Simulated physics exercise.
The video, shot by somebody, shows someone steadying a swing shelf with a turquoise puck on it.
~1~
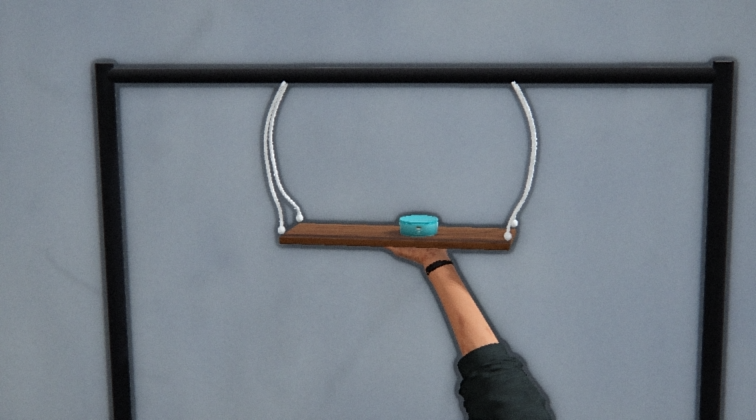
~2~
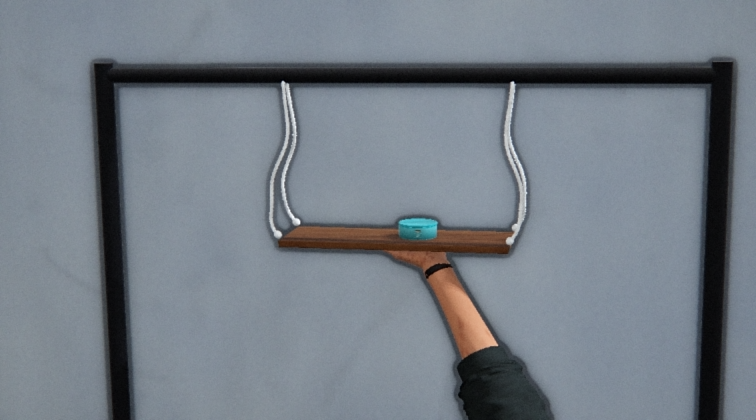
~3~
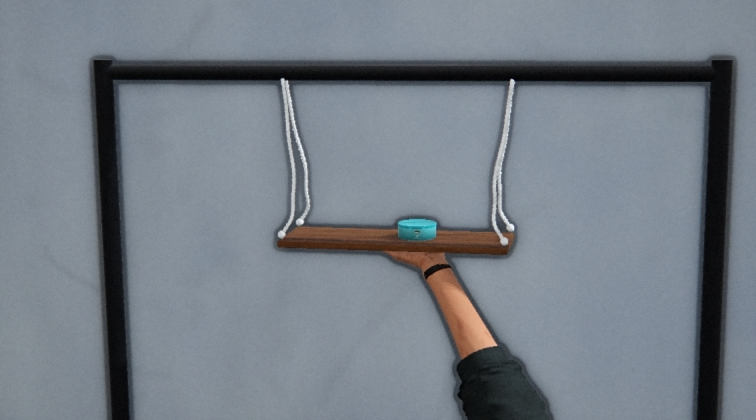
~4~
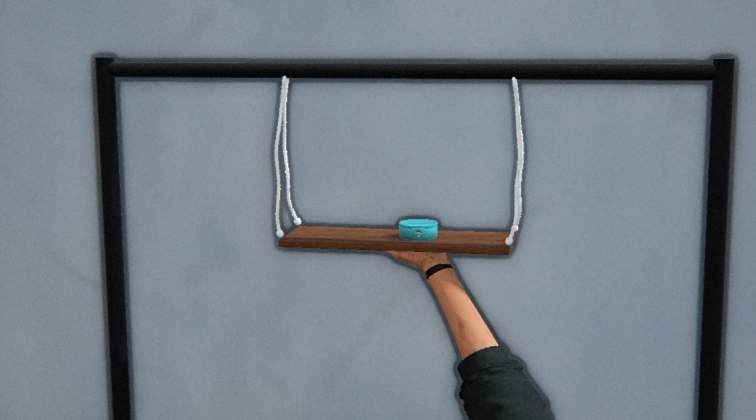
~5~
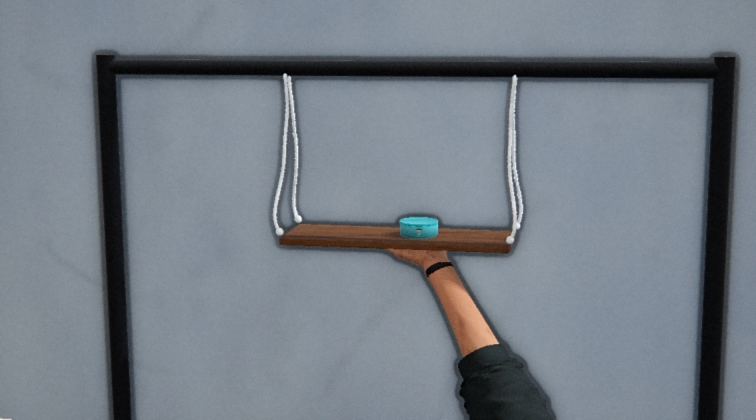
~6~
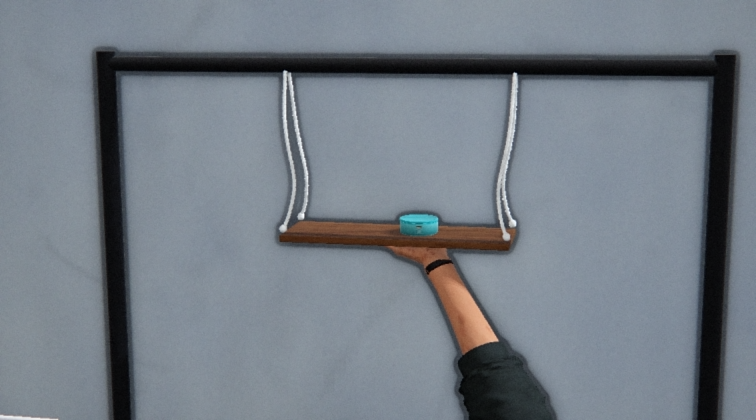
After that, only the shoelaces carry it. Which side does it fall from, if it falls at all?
Chances are it never leaves its perch.
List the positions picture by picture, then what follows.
The first picture shows turquoise puck (419, 226); brown shelf (392, 244).
The second picture shows turquoise puck (418, 229).
The third picture shows turquoise puck (417, 230).
The fourth picture shows turquoise puck (418, 230); brown shelf (391, 248).
The fifth picture shows turquoise puck (419, 228).
The sixth picture shows turquoise puck (419, 225); brown shelf (392, 243); left shoelaces almost straight; right shoelaces almost straight.
Then, 0.26 s after the last picture, board level; puck on the board near (419, 228).
At rest, board level; puck on the board near (419, 228). The turquoise puck remains aboard.
